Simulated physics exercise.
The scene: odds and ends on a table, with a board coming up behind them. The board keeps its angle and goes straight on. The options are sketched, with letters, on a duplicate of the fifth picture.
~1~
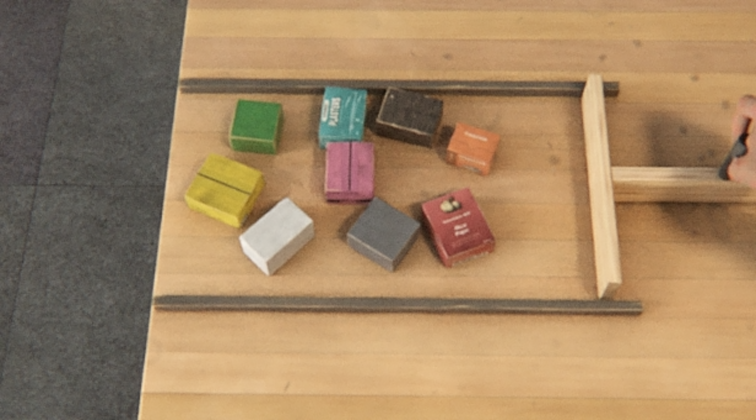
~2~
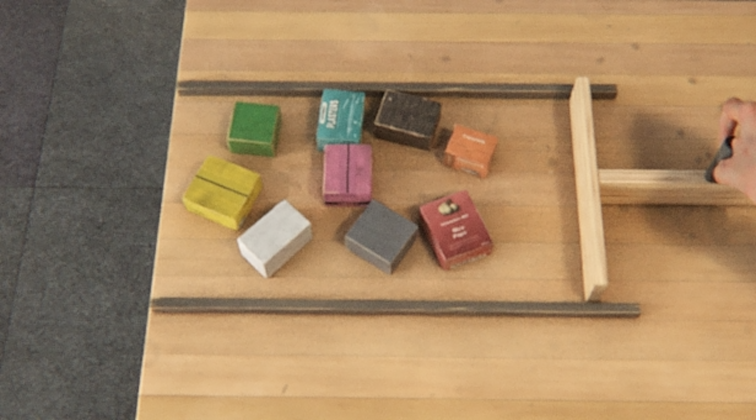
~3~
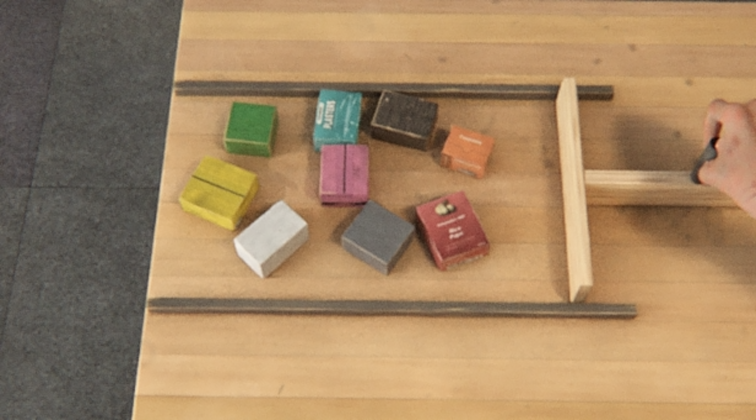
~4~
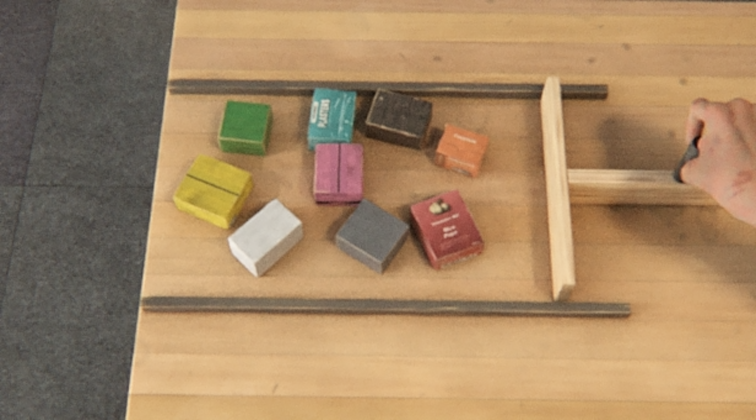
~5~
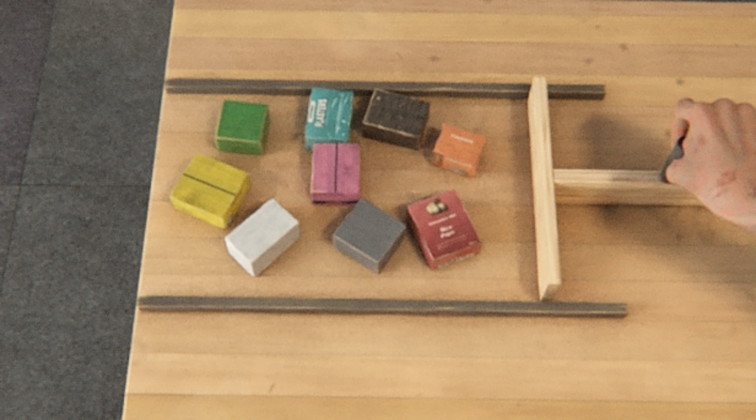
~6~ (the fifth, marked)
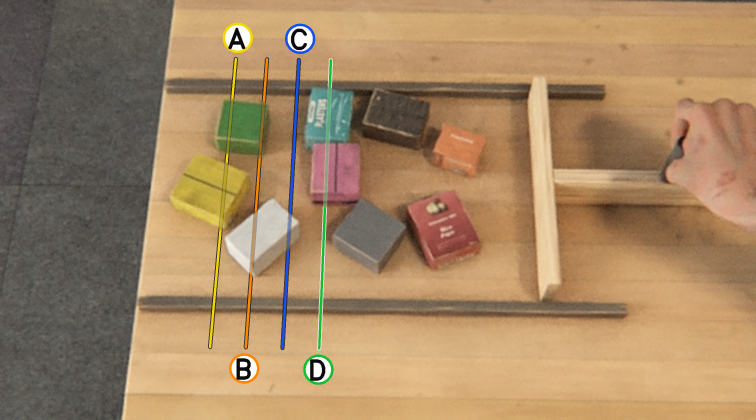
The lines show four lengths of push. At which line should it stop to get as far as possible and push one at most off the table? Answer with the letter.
No second one falls up to C.
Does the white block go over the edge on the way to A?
By then, yes.
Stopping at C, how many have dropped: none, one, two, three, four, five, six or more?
The count is none.
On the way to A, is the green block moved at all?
Yes.
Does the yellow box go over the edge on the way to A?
By then, yes.
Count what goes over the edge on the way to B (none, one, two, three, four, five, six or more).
In all, three.
On the marked copy, A at (224, 193); B at (257, 193); C at (291, 194); D at (325, 194).
Following C. Soon after the start, board (456, 174); black block (386, 120); grey block (357, 238).
Later, board (364, 172); yellow box (201, 189); white block (221, 246).
In the end, board (295, 171); yellow box (163, 186); white block (156, 246); none fallen.
As for the rest, A drops five; B drops three; D is within the limit but short.
